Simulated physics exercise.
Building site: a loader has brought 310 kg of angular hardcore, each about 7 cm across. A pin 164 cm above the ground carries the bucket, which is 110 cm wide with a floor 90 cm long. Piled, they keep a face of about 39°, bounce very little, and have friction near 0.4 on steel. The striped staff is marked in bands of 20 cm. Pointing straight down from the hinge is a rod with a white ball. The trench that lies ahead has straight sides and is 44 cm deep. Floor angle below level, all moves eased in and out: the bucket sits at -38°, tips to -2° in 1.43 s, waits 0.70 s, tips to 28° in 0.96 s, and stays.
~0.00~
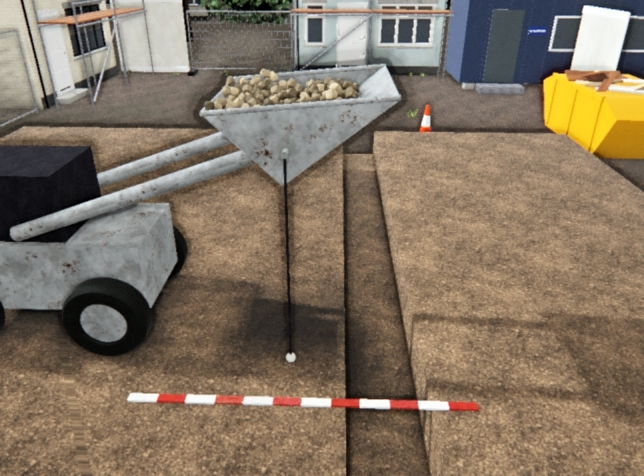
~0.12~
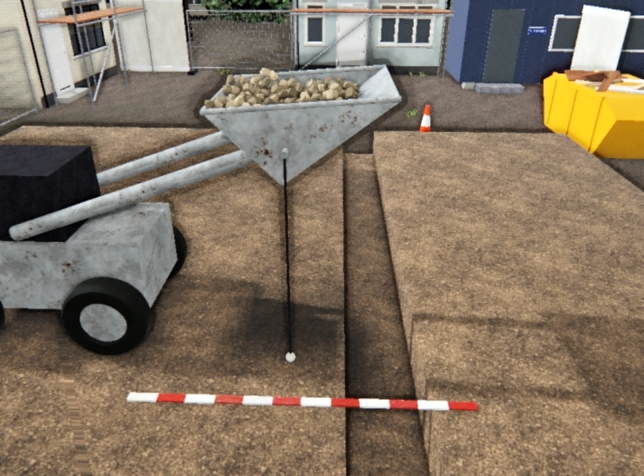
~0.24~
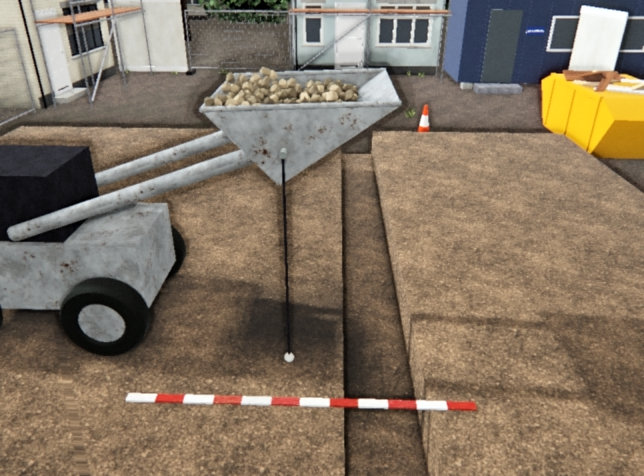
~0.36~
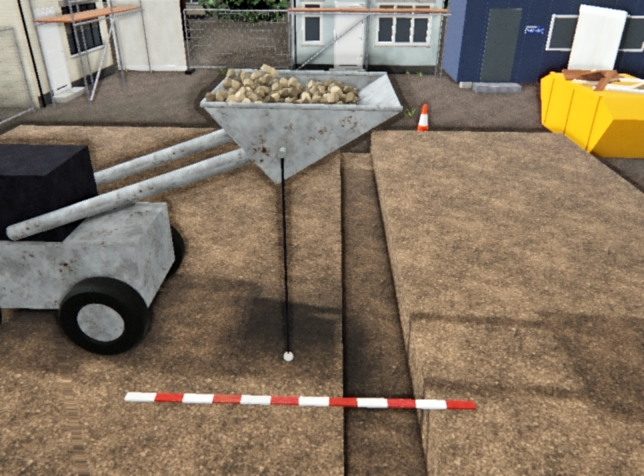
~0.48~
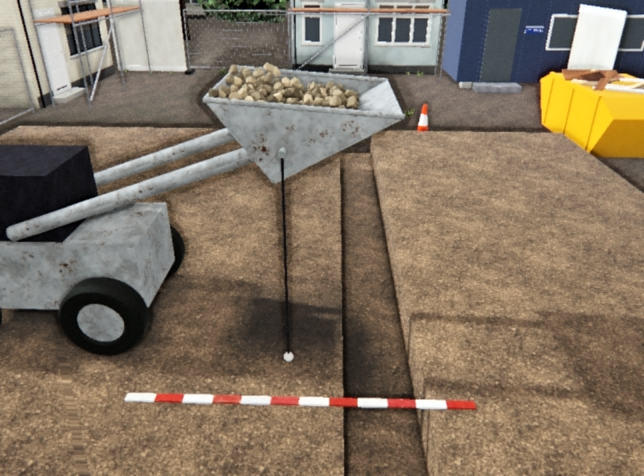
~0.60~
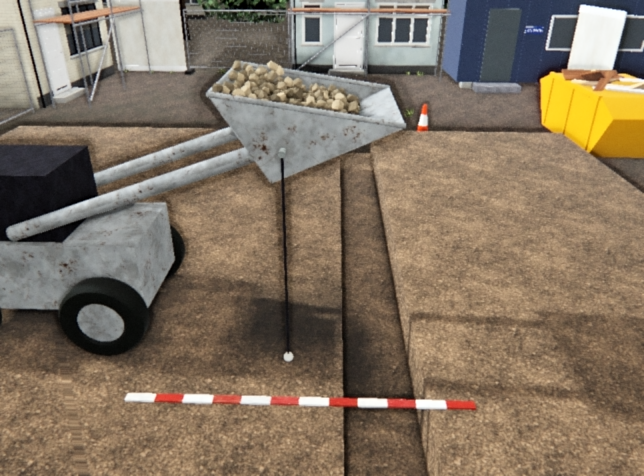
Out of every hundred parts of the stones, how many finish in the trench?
Close to 50 in every hundred.
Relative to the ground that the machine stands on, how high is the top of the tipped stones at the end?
About 22 cm higher than the ground.
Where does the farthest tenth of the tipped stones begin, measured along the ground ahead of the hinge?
Distance along the ground: Some 150 cm.
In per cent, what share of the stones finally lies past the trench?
Around 50 per cent of the load ends up there.
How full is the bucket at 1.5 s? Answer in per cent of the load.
About 100 per cent.
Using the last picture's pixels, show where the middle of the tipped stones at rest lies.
At about pixel (416, 315) in the last view.
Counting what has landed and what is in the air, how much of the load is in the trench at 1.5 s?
Close to 0 per cent at that time.
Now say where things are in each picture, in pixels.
In the first picture, lip at (400, 98), floor tilted -38°, highest stones at (273, 83).
In the second picture, the bucket is at -37°, its lip at (401, 99); the top of the load is at (265, 81); the stones move at 0.0 m/s on average.
In the third picture, the bucket is at -35°, its lip at (401, 103); the top of the load is at (254, 79); the stones move at 0.1 m/s on average.
In the fourth picture, lip at (402, 109), floor tilted -32°, highest stones at (255, 77); the stones move at 0.1 m/s on average.
In the fifth picture, lip at (404, 117), floor tilted -29°, highest stones at (249, 75); the stones move at 0.1 m/s on average.
In the sixth picture, lip at (406, 126), floor tilted -24°, highest stones at (252, 72); the stones move at 0.1 m/s on average.
After 1.1 s the floor is at -8°; 100 % in the bucket; the foremost stones are at (357, 139).
After 1.5 s the floor is at -2°; 100 % in the bucket; the foremost stones are at (356, 140).
After 3.5 s the floor is at 28°; 57 % in the bucket, 33 % in the trench, 10 % past the trench; the foremost stones are at (435, 302).
After 6.1 s the floor is at 28°; 0 % in the bucket, 48 % in the trench, 52 % past the trench; the foremost stones are at (566, 322).
